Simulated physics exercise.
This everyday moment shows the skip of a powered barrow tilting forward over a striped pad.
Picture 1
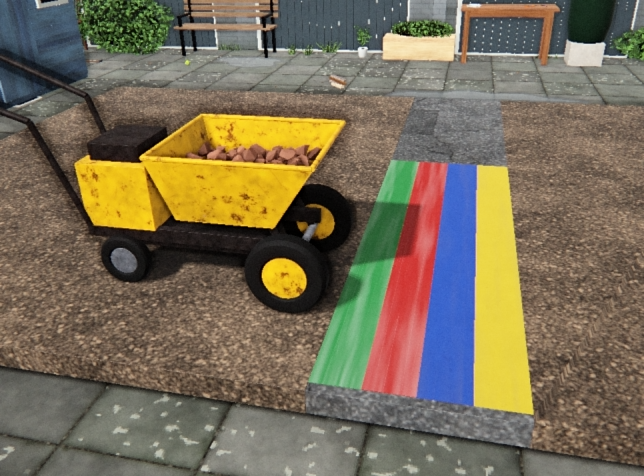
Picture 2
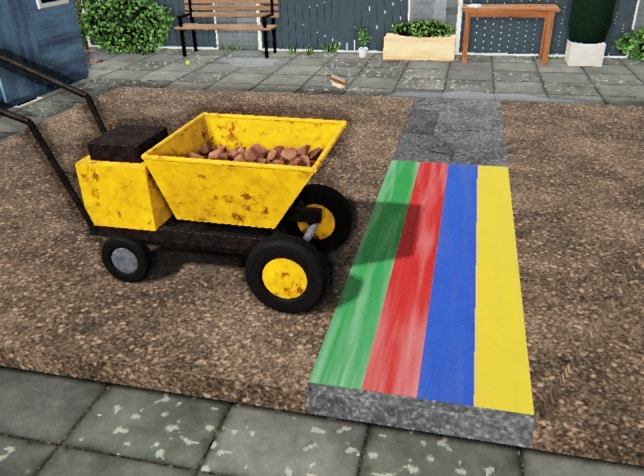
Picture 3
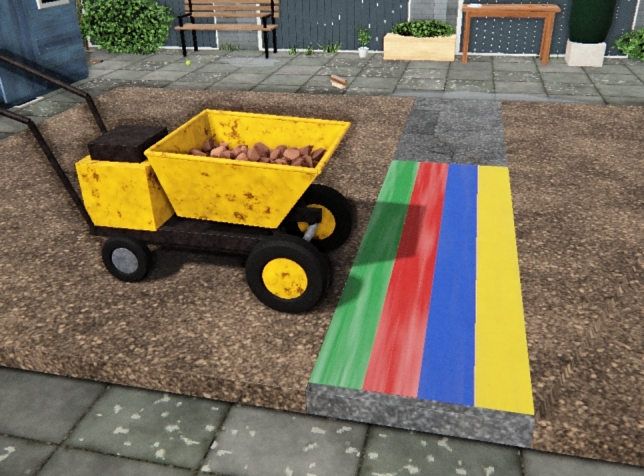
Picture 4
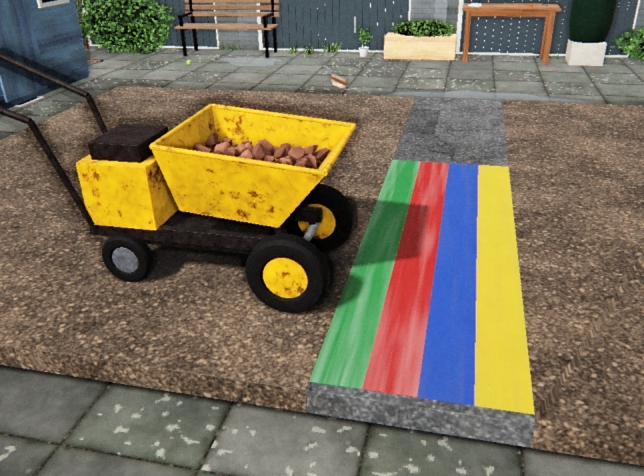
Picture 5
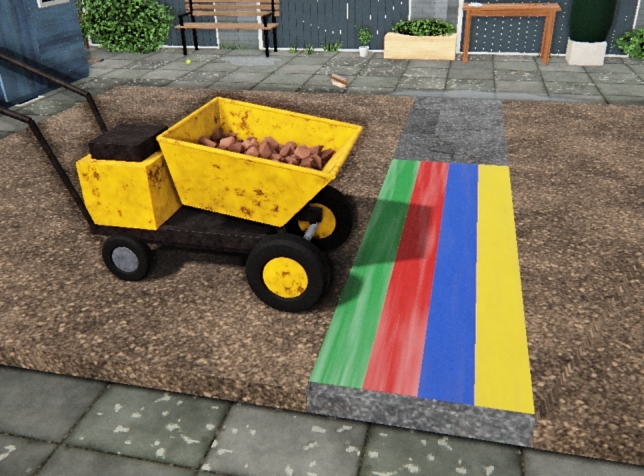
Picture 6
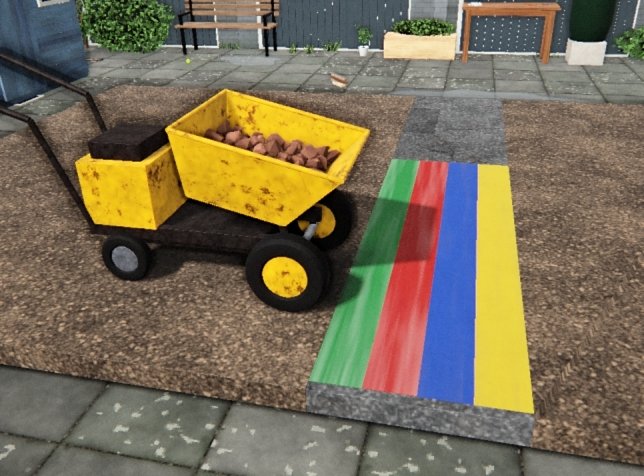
On a patch of brown ground beside grey paving, a yellow barrow loaded with lumps of rubble stands left of a pad striped green, red, blue and yellow. Its skip starts out level, then tilts forward slightly to the right, the back edge rising while the wheels stay in place.
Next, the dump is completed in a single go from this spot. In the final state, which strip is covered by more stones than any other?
The blue strip is.
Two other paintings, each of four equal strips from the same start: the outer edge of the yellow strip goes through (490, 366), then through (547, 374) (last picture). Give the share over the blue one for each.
The first one comes out at 40 percent, while the second comes out at 40 percent.
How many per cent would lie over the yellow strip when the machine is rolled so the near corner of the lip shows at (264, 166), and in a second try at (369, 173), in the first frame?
About 10 percent at the first place and about 40 percent at the second.
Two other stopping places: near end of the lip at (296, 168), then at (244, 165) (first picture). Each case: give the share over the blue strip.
Result: 40 in a hundred, then 10 in a hundred.
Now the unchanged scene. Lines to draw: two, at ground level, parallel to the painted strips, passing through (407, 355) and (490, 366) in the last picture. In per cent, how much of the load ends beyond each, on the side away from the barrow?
80 % and 20 %, in that order.
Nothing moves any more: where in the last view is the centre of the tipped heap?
I'd place the middle at about (453, 288).
Soon, skip tipped steeply; all in the skip.
A while on, skip tipped steeply; nearly all in the skip; a stray few over the red strip; a stray few over the blue strip.
Towards the end, skip tipped right over; about a quarter in the skip; a small part over the red strip; about a third over the blue strip; about a quarter over the yellow strip; a stray few off the paint.
Finally, skip tipped right over; a small part in the skip; a stray few over the green strip; about a quarter over the red strip; about a third over the blue strip; about a quarter over the yellow strip; a small part off the paint.
